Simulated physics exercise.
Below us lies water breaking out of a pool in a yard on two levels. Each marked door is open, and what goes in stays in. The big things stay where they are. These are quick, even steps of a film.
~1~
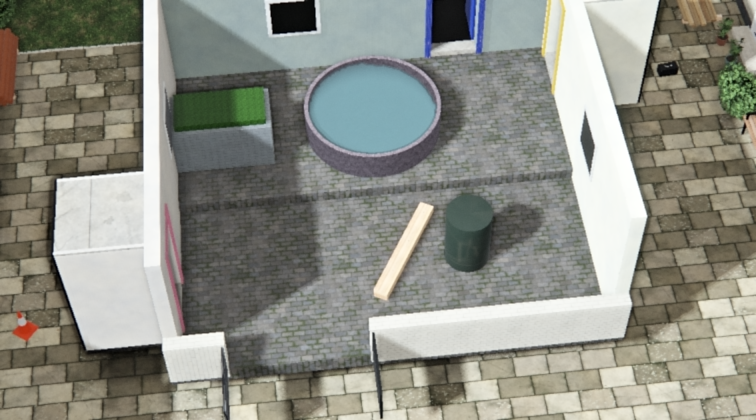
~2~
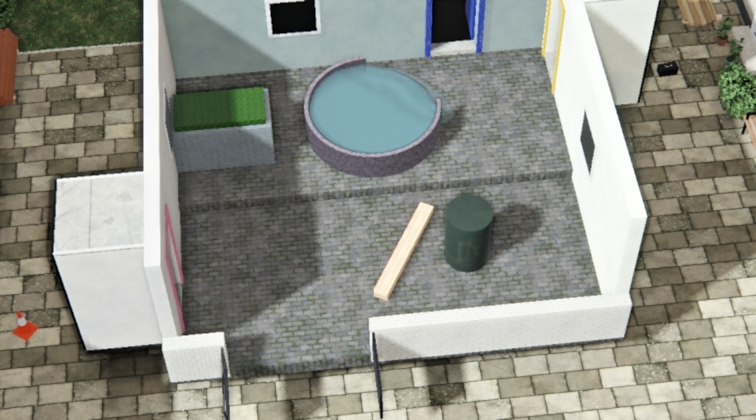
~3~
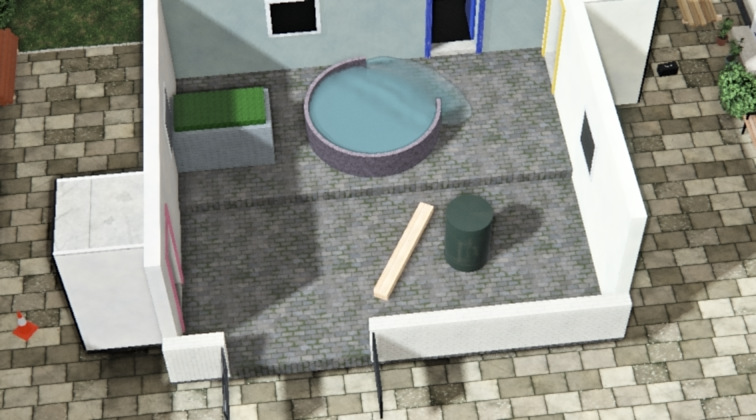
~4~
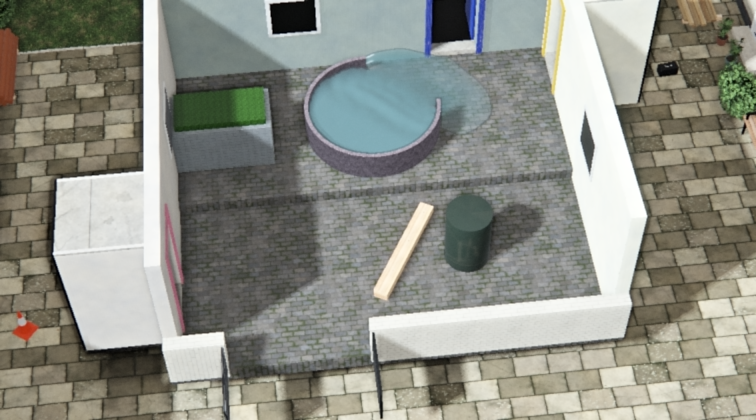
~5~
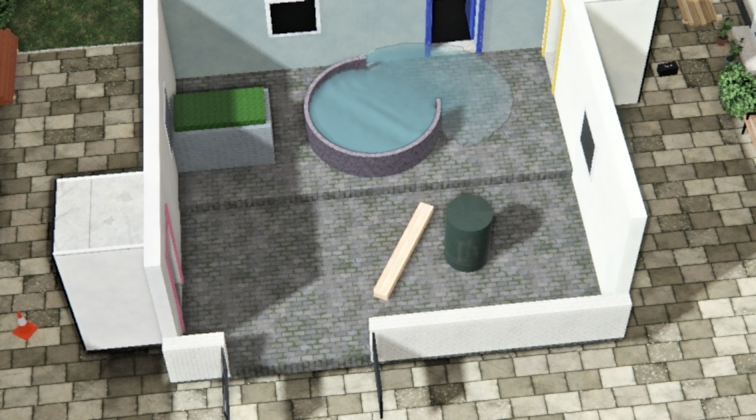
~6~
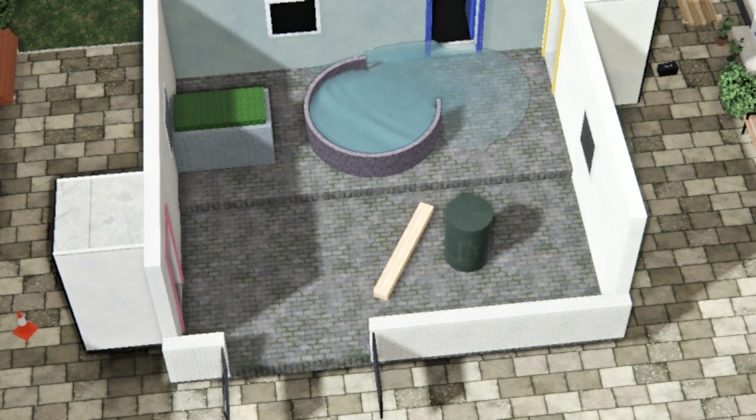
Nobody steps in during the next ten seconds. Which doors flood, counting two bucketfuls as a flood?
In the end: The blue door takes more than that; the pink door stays under that; the yellow door takes more than that.
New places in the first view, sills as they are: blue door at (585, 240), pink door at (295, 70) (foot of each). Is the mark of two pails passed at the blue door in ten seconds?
Then: The blue door stays under.
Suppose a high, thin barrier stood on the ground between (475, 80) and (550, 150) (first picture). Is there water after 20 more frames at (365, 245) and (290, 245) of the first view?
In that order: Not flooded, dry.
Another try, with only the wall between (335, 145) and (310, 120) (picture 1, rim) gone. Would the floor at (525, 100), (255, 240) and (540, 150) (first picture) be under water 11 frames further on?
As listed: Dry, awash, clear.
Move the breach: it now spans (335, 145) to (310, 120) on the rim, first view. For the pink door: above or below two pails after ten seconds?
My reading: Pink door passes that mark.
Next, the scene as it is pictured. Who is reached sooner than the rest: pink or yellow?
It is the yellow door.
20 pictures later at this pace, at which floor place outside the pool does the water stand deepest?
At about (550, 86).
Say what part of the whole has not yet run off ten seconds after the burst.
About 82 per cent.
A moment on, water covers 15 % of the floor; the blue door under two buckets in, the pink door not reached, the yellow door under two buckets in.
Next, water covers 20 % of the floor; the blue door over two buckets in, the pink door not reached, the yellow door far over two buckets in.
Then, water covers 40 % of the floor; the blue door far over two buckets in, the pink door not reached, the yellow door far over two buckets in.
Later, water covers 55 % of the floor; the blue door far over two buckets in, the pink door not reached, the yellow door far over two buckets in.
In the end, water covers 75 % of the floor; the blue door far over two buckets in, the pink door wet at the sill, nothing in, the yellow door far over two buckets in.
